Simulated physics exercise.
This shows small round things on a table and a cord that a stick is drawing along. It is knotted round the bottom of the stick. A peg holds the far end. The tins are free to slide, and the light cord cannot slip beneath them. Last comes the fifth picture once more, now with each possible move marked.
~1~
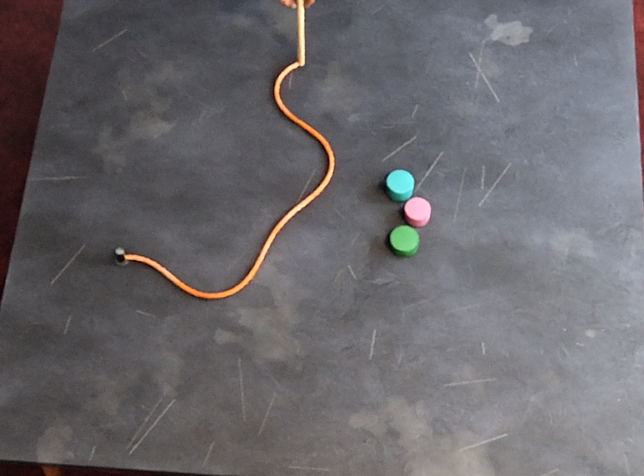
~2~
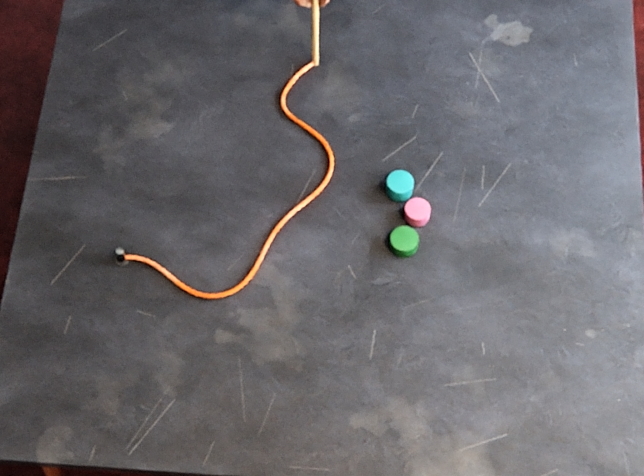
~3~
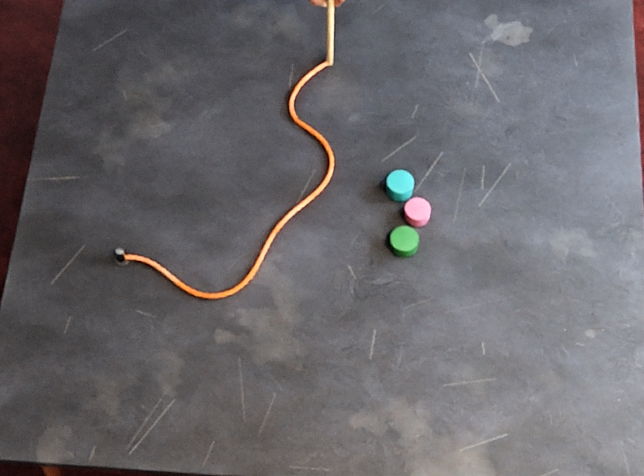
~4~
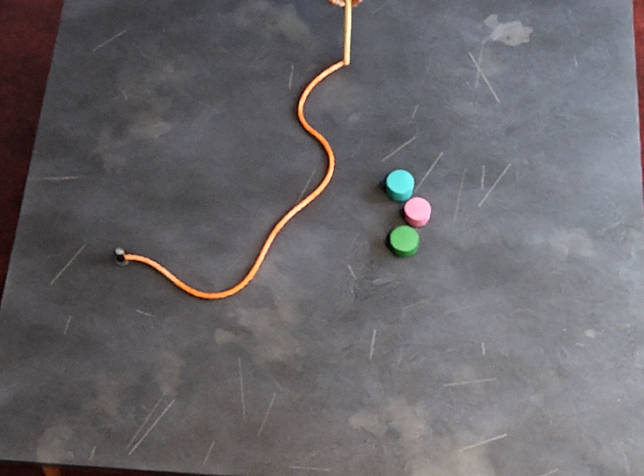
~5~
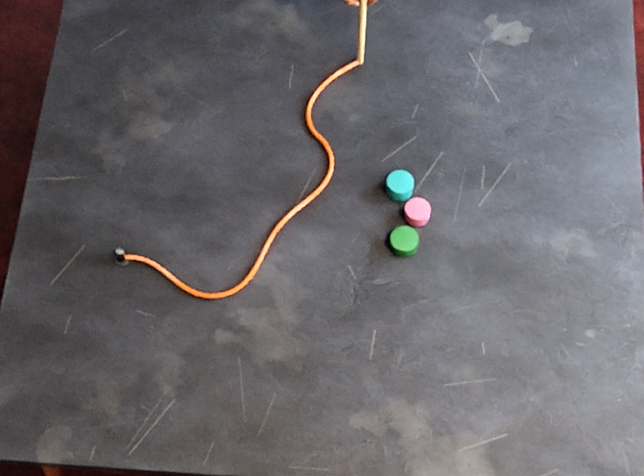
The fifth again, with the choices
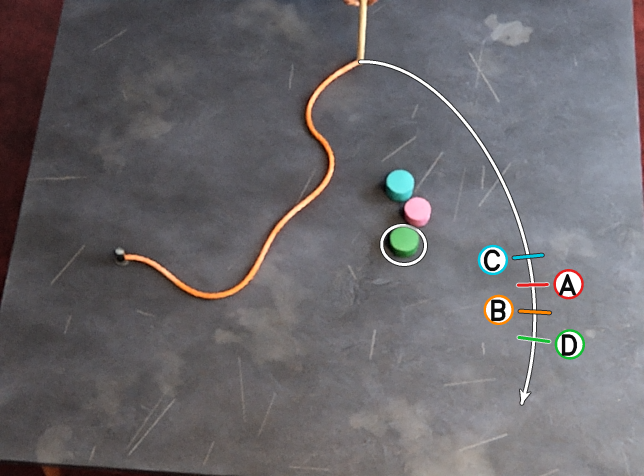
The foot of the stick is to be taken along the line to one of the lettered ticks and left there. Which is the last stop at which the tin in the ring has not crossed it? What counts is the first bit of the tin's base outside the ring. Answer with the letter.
The farthest safe stop is B.
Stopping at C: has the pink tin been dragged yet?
No.
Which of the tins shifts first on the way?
Turquoise.
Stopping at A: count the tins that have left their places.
One.
On the copy, A at (533, 285); B at (535, 312); C at (528, 256); D at (534, 339); the ring at (404, 245); the route from (360, 62) via (507, 192) to (522, 403).
On B. First, foot of the stick (459, 116); green tin (404, 242).
Then, foot of the stick (515, 212); green tin (404, 242).
Finally, foot of the stick (534, 312); pink tin (416, 219); green tin (404, 242); turquoise tin (390, 215); the green tin is still in its ring.
By contrast, A is safe but short; C is safe but short; D drags the ringed tin to (397, 256).
